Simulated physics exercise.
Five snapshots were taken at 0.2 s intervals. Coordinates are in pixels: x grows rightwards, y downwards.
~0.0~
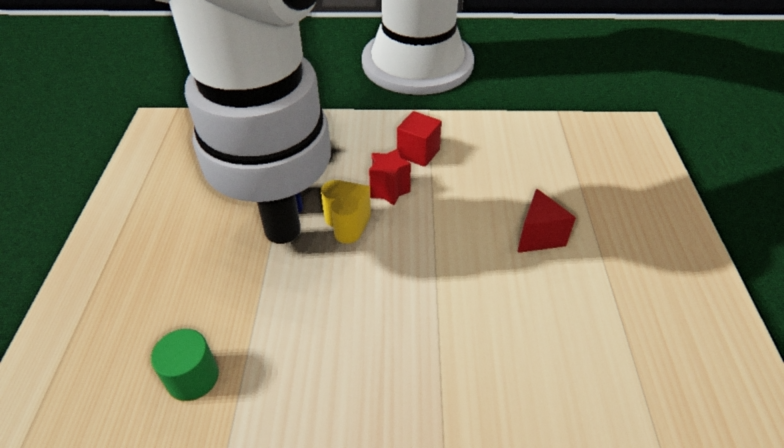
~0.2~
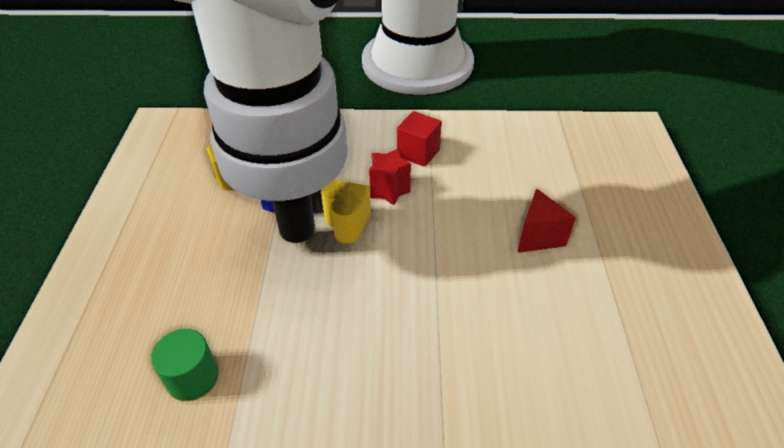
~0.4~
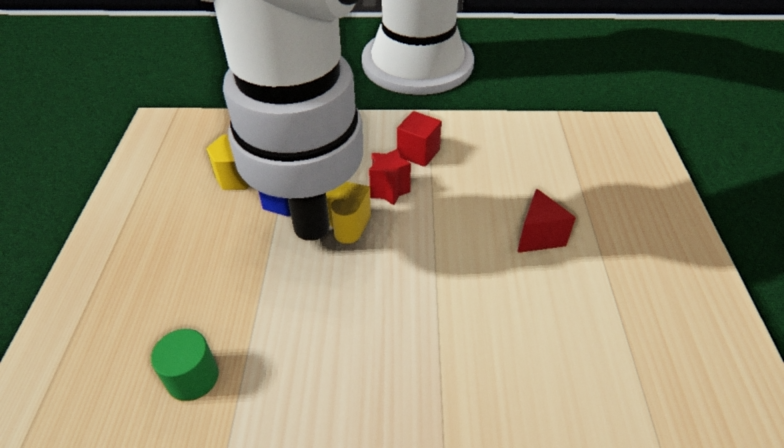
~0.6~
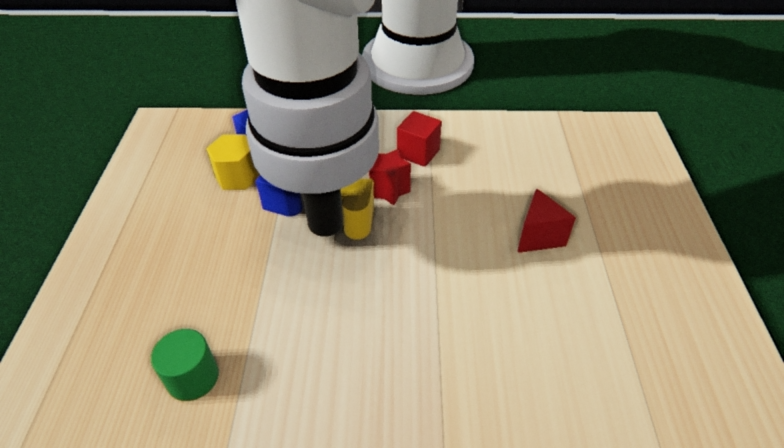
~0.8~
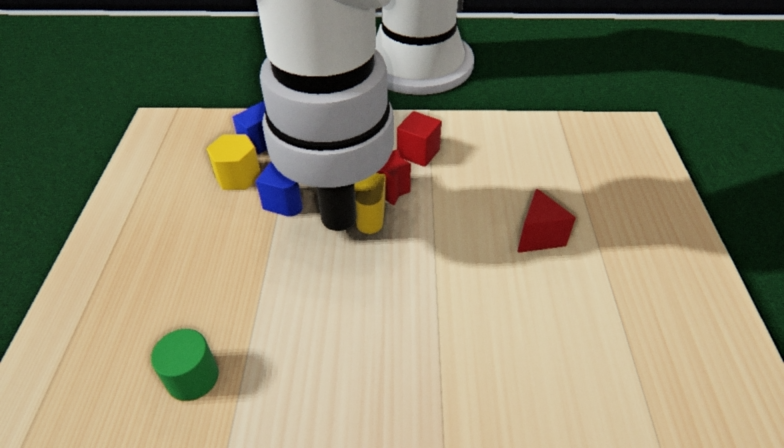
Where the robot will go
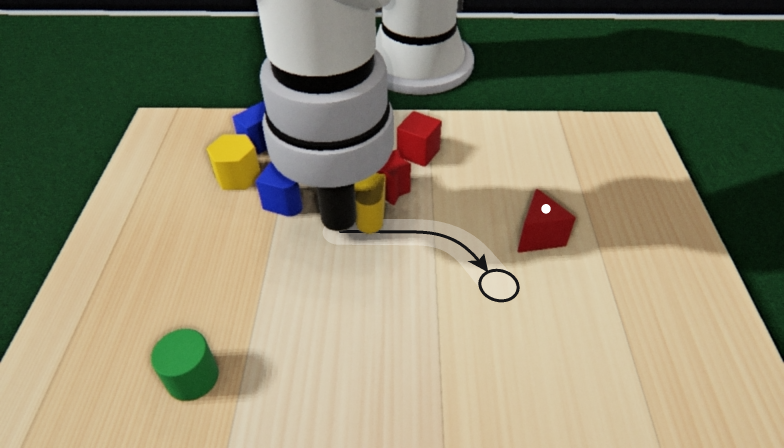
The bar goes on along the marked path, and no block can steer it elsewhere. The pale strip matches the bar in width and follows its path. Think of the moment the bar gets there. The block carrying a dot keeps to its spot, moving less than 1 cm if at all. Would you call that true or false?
The statement is true.
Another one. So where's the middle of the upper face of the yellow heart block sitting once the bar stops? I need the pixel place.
I expect it at (411, 179).
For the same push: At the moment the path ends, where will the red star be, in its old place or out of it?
The block in question is displaced by the end.
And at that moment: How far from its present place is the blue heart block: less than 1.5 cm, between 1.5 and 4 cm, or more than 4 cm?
The blue heart block ends up very close, under 1.5 cm away.
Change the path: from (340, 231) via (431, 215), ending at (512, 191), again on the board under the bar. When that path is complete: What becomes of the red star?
Here the red star moves off its spot.
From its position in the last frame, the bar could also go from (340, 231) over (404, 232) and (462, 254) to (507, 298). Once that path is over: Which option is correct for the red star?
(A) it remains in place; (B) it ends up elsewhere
My answer is option B.
The line goes from (340, 231) via (401, 232) and (459, 243), ending at (499, 285); the dot is on the red triangular block.
On the path given first. One third of the way, bar (403, 220); yellow heart block (406, 179), turned 40° anticlockwise; red star (397, 153), turned 45° anticlockwise.
Two thirds of the way, bar (462, 233); yellow heart block (411, 179), turned 55° anticlockwise; red star (397, 153), turned 45° anticlockwise.
At the end, bar (501, 274); blue heart block unmoved; yellow heart block (411, 179), turned 55° anticlockwise; red star (397, 153), turned 45° anticlockwise; red triangular block unmoved.
